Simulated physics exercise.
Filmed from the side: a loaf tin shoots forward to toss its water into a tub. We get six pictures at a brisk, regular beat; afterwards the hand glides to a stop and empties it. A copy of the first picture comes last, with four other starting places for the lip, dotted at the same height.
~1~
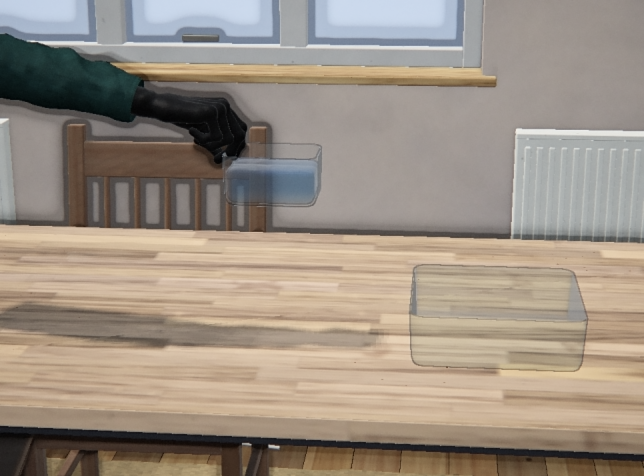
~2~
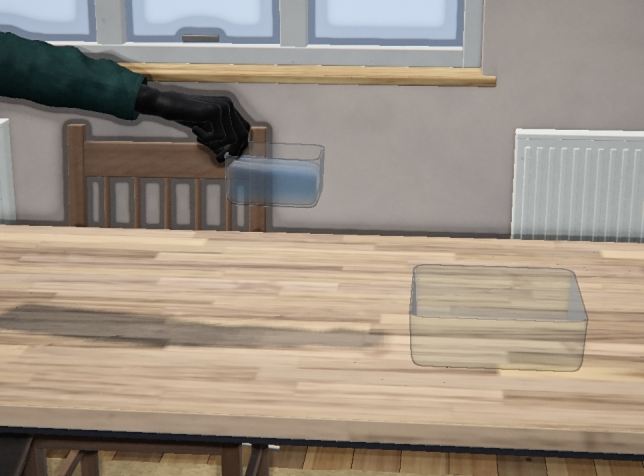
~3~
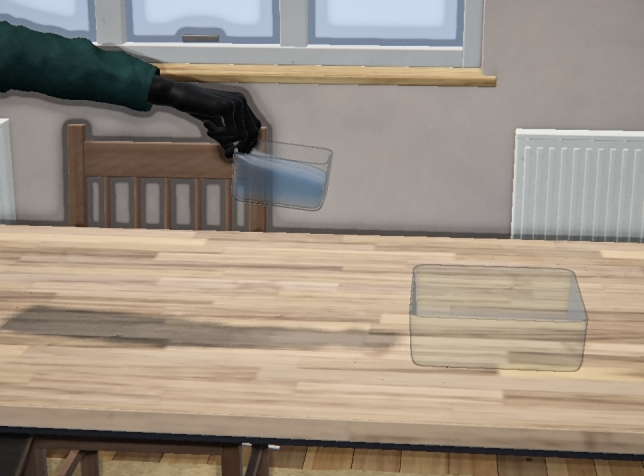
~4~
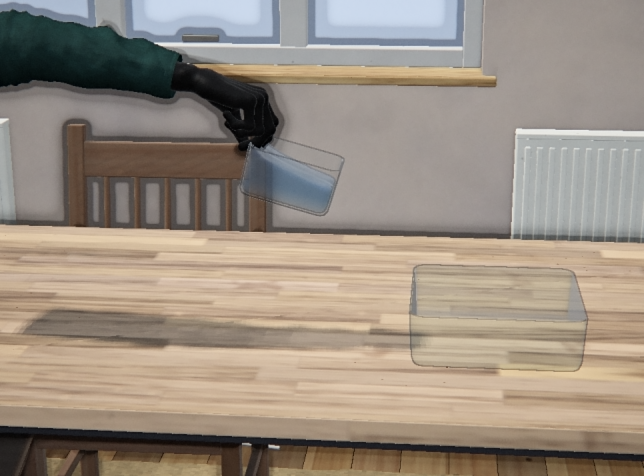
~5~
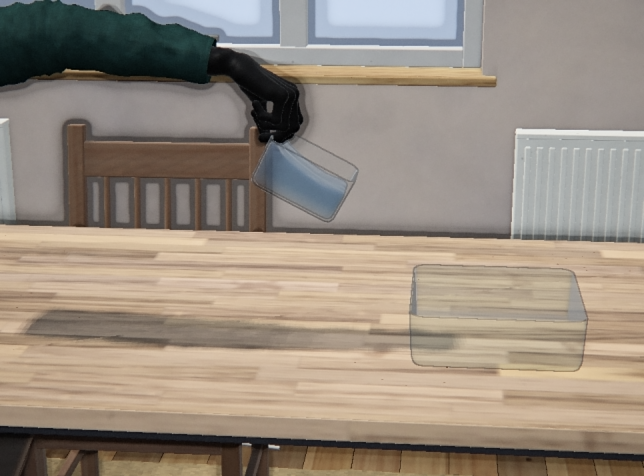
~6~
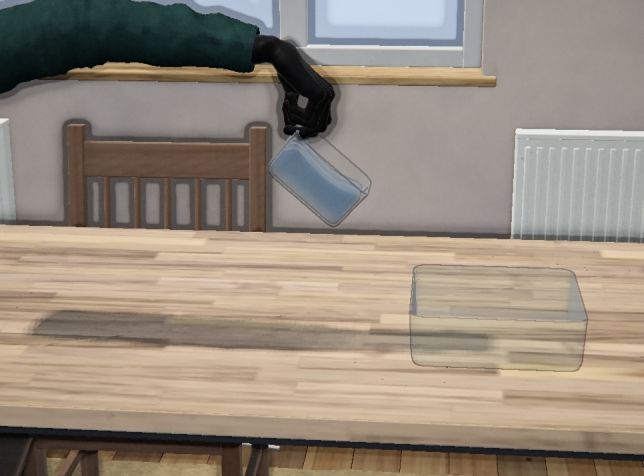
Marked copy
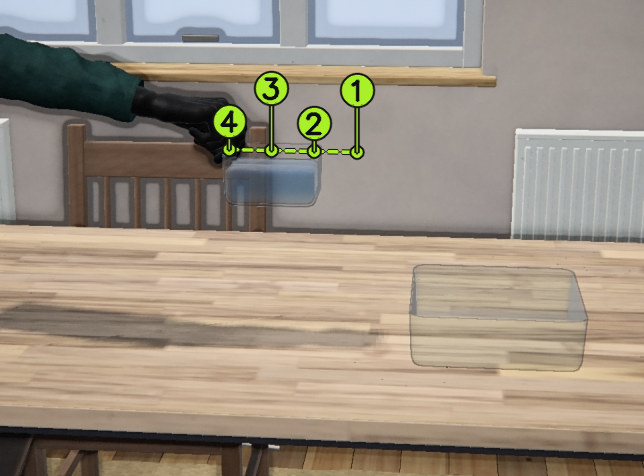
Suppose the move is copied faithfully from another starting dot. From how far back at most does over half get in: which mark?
The answer is spot 3.
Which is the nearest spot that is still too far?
That is spot 4.
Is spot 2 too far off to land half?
No.
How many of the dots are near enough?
Three of the four.
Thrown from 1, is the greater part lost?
No, that is safe.
In lime, 1 at (357, 152); 2 at (314, 151); 3 at (271, 150); 4 at (229, 149).
Choosing 1, about 79 % lands in the tub, 7 % falls short and 14 % goes beside or beyond.
Choosing 2, about 71 % lands in the tub, 4 % falls short and 26 % goes beside or beyond.
Choosing 3, about 62 % lands in the tub, 17 % falls short and 21 % goes beside or beyond.
Choosing 4, about 18 % lands in the tub, 77 % falls short and 5 % goes beside or beyond.
